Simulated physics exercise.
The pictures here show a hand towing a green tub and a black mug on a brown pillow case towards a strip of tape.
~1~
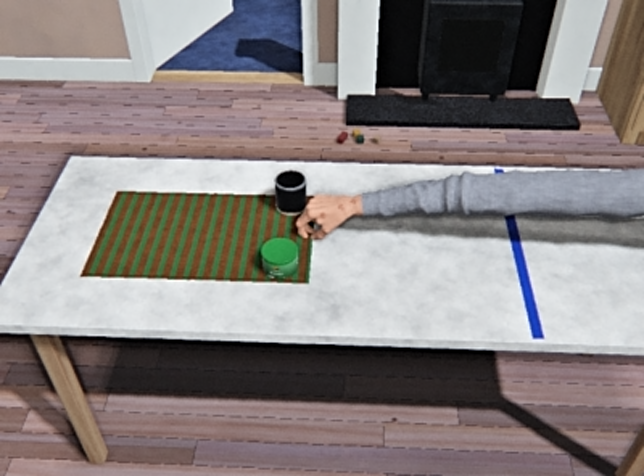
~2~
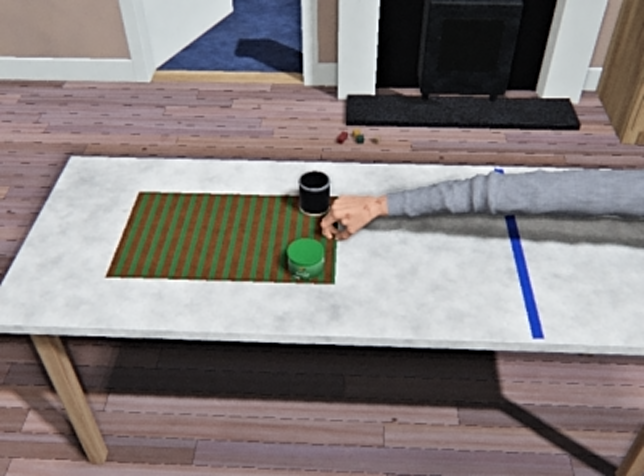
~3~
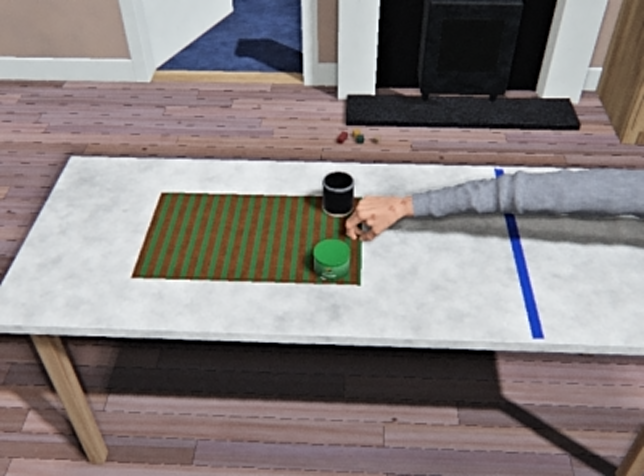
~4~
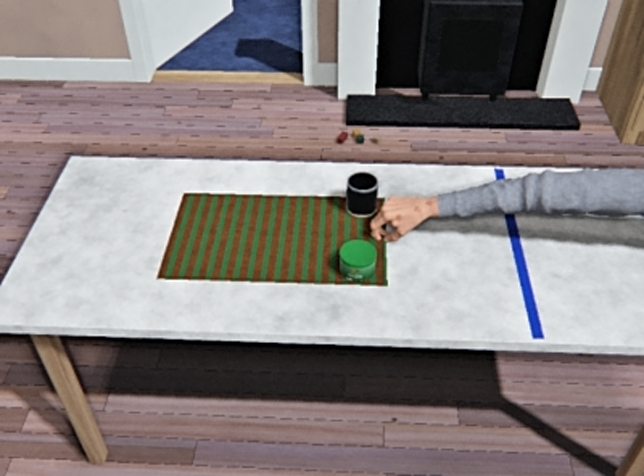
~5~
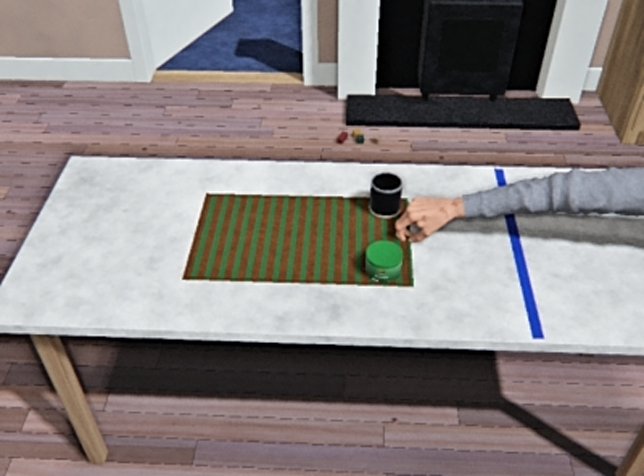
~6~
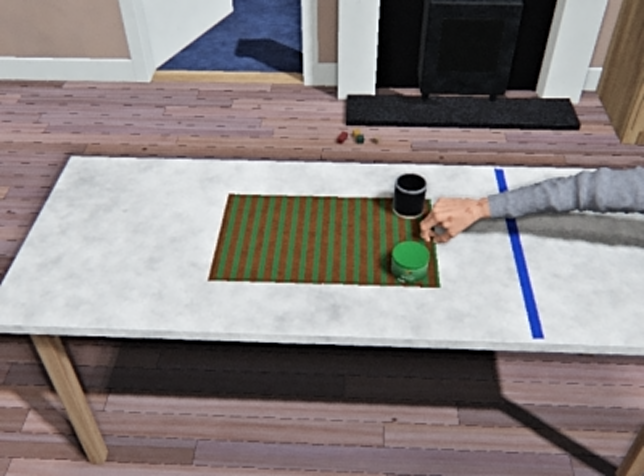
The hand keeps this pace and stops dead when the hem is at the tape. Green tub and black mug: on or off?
Green tub - off; black mug - off.
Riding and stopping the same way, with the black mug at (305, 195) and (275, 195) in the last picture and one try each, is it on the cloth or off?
First spot: It rides out the stop; second spot: It rides out the stop.
Then, 0.12 s past the final frame, hem short of the tape; green tub on the cloth near (473, 264); black mug on the cloth near (467, 198).
Then, 0.23 s past the final frame, hem at the tape; green tub ahead of the hem near (528, 266); black mug ahead of the hem near (517, 199).
When it is over, hem at the tape; green tub ahead of the hem near (584, 269); black mug ahead of the hem near (567, 201). The green tub shoots off the front and the black mug slides clear of the cloth.
